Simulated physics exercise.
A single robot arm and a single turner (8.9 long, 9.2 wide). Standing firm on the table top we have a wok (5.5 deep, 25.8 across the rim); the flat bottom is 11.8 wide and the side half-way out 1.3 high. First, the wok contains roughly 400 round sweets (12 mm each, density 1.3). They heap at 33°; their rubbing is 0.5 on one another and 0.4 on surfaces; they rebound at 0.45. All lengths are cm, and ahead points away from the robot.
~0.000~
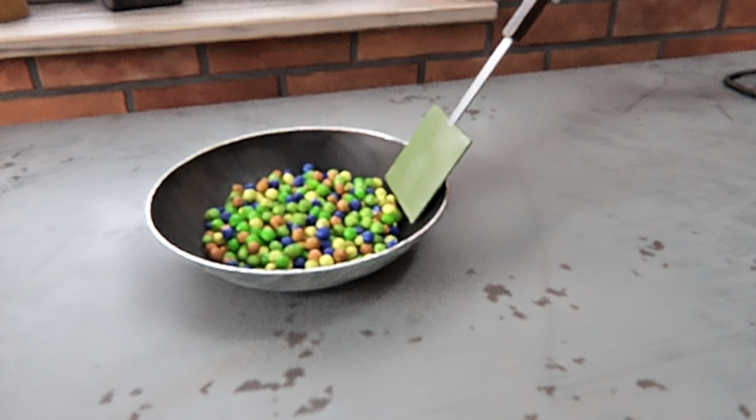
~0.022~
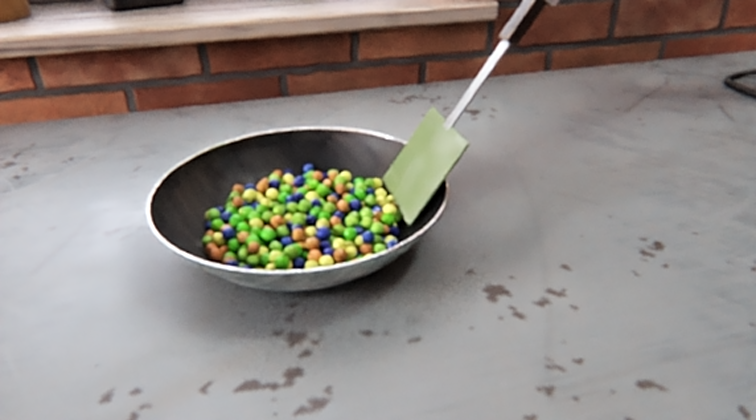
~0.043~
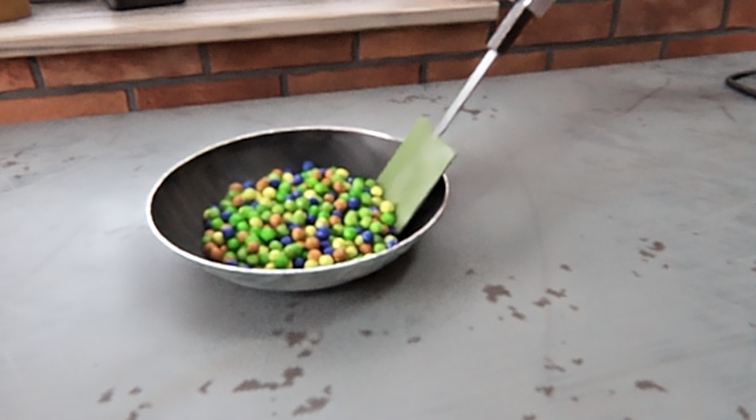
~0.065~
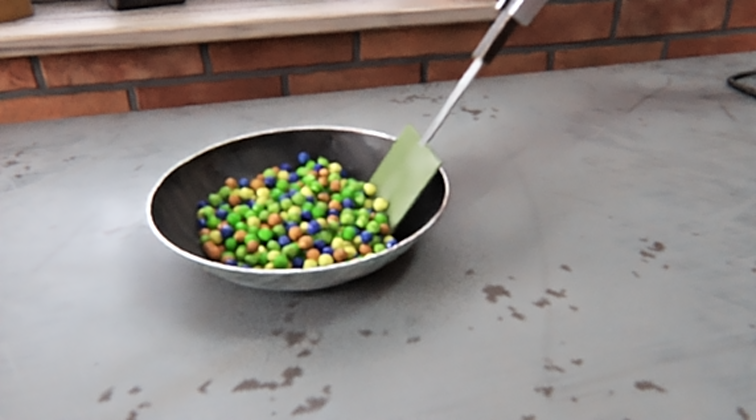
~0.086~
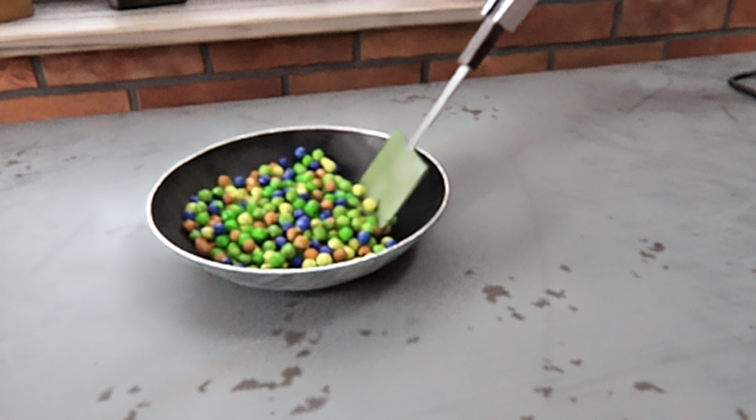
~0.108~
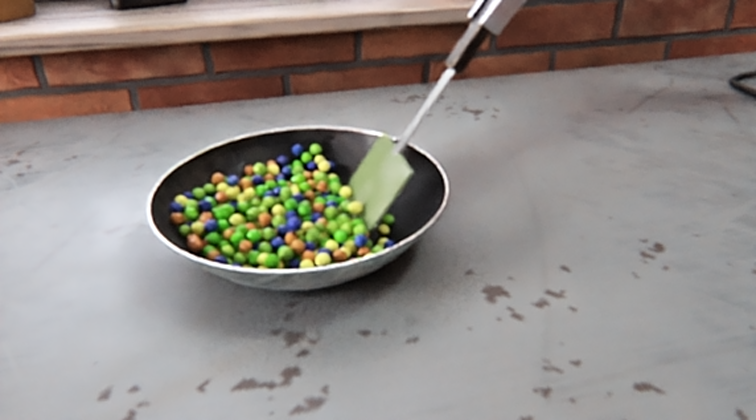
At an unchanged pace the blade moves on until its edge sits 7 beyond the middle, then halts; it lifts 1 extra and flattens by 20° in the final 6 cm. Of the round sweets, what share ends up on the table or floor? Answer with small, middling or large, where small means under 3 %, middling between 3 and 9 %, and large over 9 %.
It is middling.
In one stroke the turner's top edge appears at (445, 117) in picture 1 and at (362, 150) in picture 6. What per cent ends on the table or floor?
Near 15 in a hundred.
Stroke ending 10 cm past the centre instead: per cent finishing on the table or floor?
In that case around 35 per cent.
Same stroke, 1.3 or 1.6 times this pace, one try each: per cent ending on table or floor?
Roughly 10 % and roughly 20 %.
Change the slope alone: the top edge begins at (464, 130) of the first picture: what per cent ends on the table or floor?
Some 5 per cent.
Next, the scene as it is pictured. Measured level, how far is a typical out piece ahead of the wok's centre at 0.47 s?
The distance is around 16 cm.
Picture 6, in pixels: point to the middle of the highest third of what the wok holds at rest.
Close to pixel (202, 204).
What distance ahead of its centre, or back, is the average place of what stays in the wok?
The kept load is shifted forward by about 5.0 cm.
After 0.17 s, sloping 55°, highest piece 6 above the table; 400 in the wok.
After 0.24 s, sloping 45°, highest piece 7 above the table; 398 in the wok, 2 on the blade or in flight.
After 0.47 s, sloping 35°, highest piece 7 above the table; 376 in the wok, 22 on the table or floor, 2 on the blade or in flight.
After 1.52 s, sloping 35°, highest piece 7 above the table; 376 in the wok, 24 on the table or floor.
In the end, 376 in the wok, 24 on the table or floor. That is 6 % on the table or floor.
